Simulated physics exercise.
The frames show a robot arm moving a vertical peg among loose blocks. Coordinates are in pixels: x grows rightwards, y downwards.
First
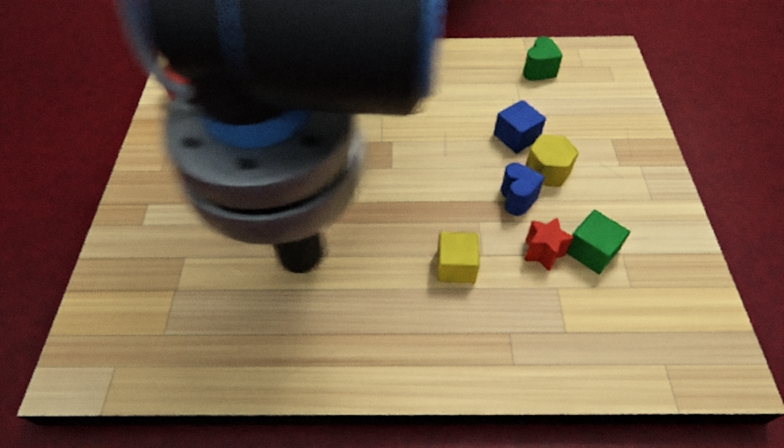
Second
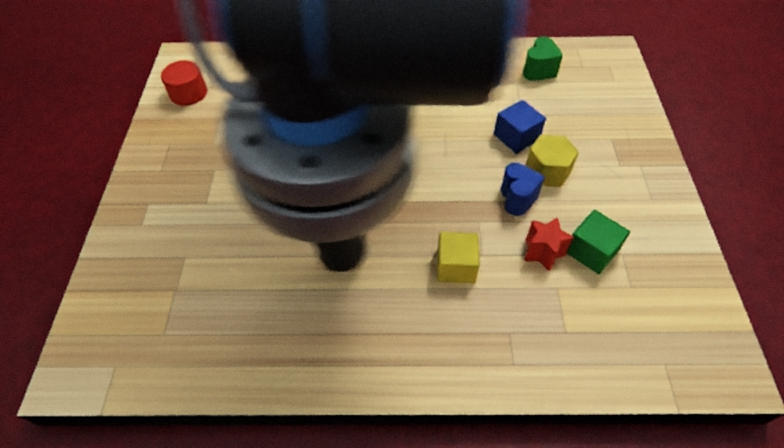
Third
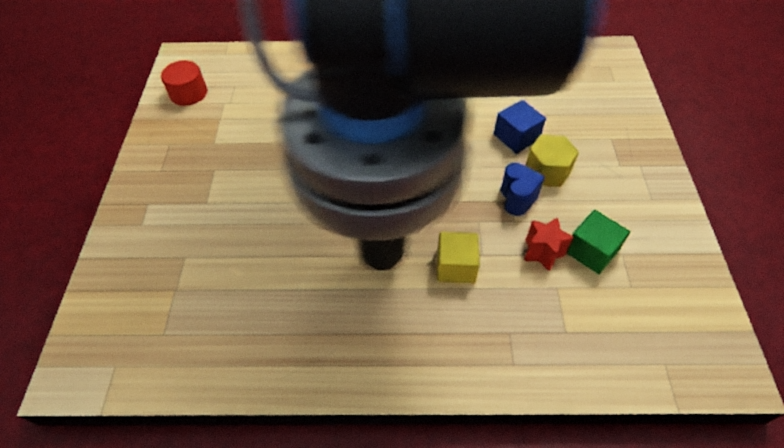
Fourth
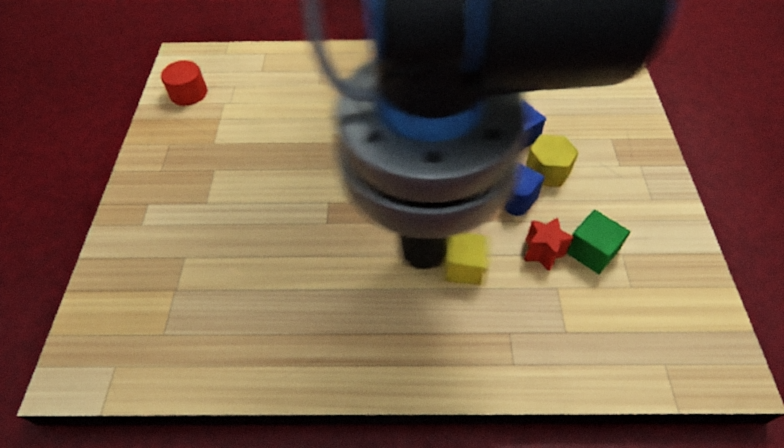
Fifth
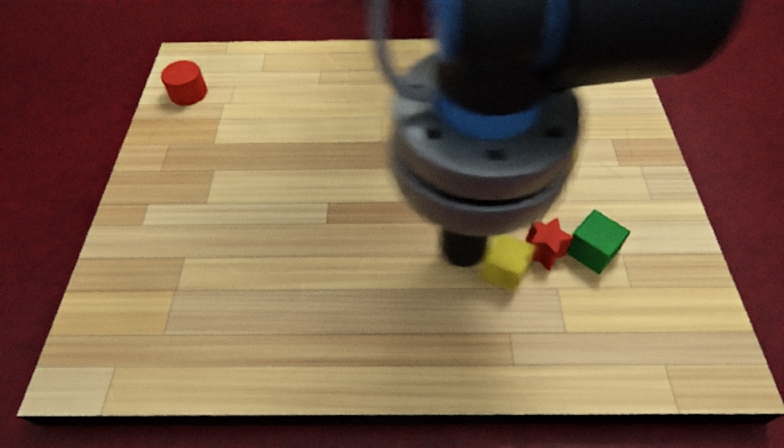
A robot arm with a dark vertical peg moves steadily right across a wooden board of colored blocks, reaches the yellow square block and pushes it right toward the red star block, while the green square block stays still.
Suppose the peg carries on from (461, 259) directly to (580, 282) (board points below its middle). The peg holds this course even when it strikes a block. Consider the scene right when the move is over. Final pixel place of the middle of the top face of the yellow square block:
It sits at (634, 292).
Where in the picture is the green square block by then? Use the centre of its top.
It comes to (625, 216).
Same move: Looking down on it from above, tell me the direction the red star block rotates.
Answer: Against the clock.
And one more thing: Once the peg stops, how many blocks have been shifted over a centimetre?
My best guess is that three blocks or more move over 1 cm.
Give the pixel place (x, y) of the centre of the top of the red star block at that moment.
Its top middle: (588, 229).
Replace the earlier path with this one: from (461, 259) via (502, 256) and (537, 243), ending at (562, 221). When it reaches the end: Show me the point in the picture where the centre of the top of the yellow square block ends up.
Roughly at (559, 265).
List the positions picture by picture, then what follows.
In the first picture, tip of the peg at (301, 253), middles of tops, yellow square block at (459, 248), blue heart-shaped block at (523, 178), red star block at (551, 233), green square block at (602, 231).
In the second picture, peg at (342, 251), nothing pushed.
In the third picture, peg at (383, 250), nothing pushed.
In the fourth picture, peg at (423, 248), yellow square block at (468, 249).
In the fifth picture, peg at (463, 247), yellow square block at (509, 252), blue heart-shaped block hidden, red star block at (551, 233), green square block at (602, 231).
The first path, step by step. One third of the way, peg at (505, 255); yellow square block at (552, 266); red star block at (554, 232).
Two thirds of the way, peg at (546, 263); yellow square block at (592, 279), turned 15° clockwise; red star block at (571, 229), turned 55° anticlockwise; green square block at (611, 224), turned 30° clockwise.
At the end, peg at (587, 271); yellow square block at (634, 292), turned 25° clockwise; blue heart-shaped block unmoved; red star block at (588, 229), turned 90° anticlockwise; green square block at (625, 216), turned 30° clockwise.
